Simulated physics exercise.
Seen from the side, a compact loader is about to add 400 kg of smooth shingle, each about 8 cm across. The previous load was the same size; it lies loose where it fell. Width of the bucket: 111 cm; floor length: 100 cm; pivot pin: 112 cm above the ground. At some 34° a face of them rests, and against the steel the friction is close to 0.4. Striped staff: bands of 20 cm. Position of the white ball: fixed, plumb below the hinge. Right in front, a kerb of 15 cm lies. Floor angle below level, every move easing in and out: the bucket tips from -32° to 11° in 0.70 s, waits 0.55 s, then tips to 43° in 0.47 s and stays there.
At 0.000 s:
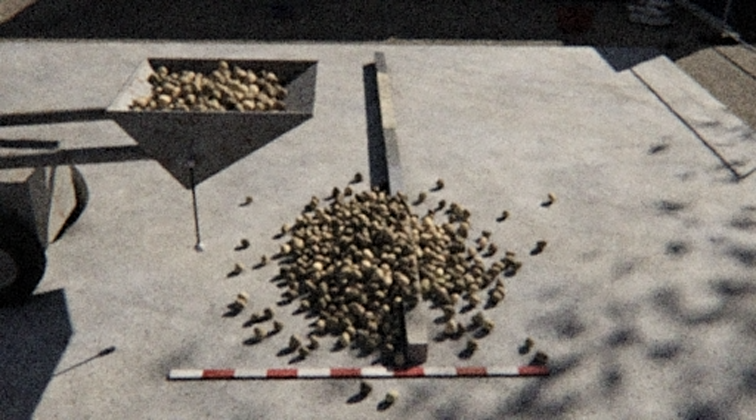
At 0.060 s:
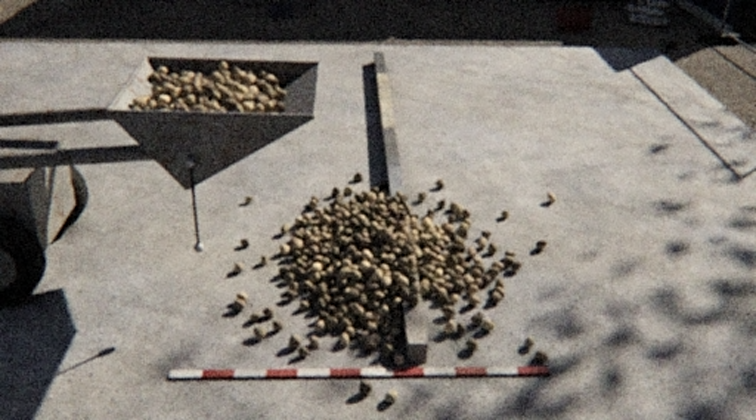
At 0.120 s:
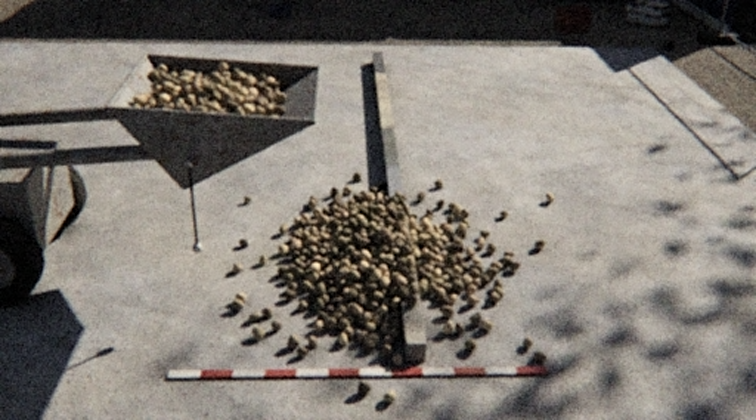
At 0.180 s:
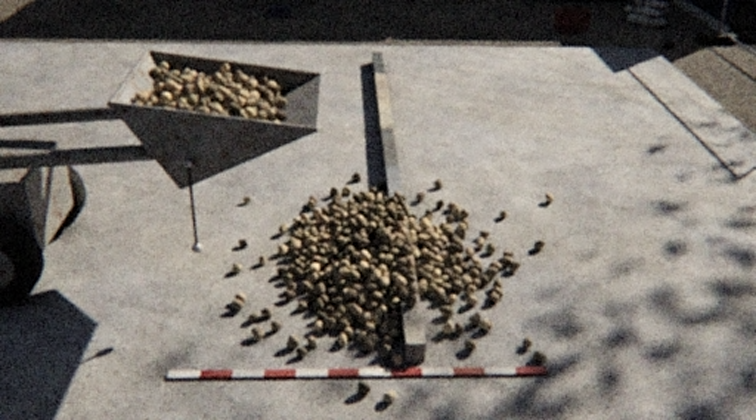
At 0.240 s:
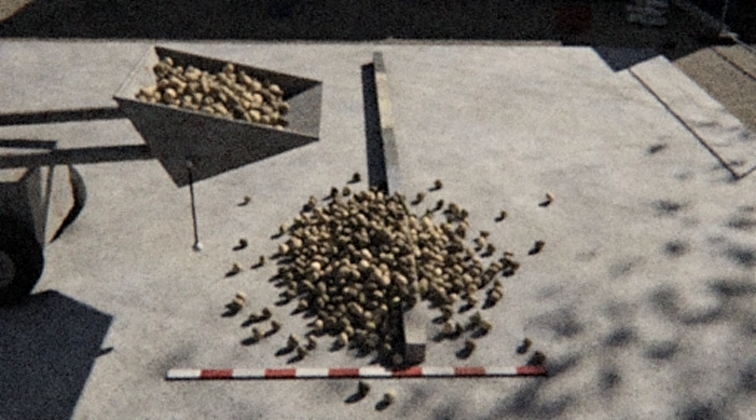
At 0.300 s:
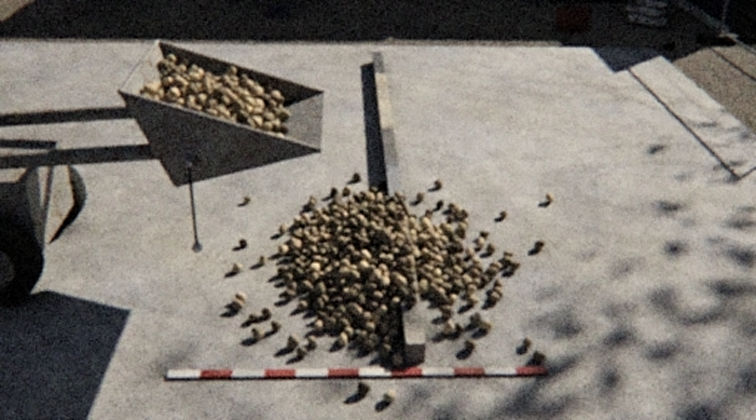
A loader bucket full of smooth stones slowly tilting forward, its right lip lowering, beside a loose stone pile straddling a kerb.
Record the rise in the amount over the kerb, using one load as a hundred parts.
Rise: About 1 parts in every hundred.
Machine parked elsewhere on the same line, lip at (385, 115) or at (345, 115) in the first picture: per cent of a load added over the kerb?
40 % and 10 %.
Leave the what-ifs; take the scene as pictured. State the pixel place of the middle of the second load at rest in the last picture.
Around (316, 246).
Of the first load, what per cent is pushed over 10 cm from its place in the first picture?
About 5 %.
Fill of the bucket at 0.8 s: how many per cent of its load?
About 100 percent.
After 0.5 s the floor is at 4°; in per cent of one load, 100 in the bucket, 82 on this side of the kerb, 18 over the kerb; the foremost stones are at (523, 262).
After 0.8 s the floor is at 11°; in per cent of one load, 100 in the bucket, 82 on this side of the kerb, 18 over the kerb; the foremost stones are at (523, 262).
After 2.2 s the floor is at 43°; in per cent of one load, 7 in the bucket, 175 on this side of the kerb, 18 over the kerb; the foremost stones are at (523, 262).
After 4.8 s the floor is at 43°; in per cent of one load, 0 in the bucket, 182 on this side of the kerb, 18 over the kerb; the foremost stones are at (523, 262). Net gain over the kerb, 1.
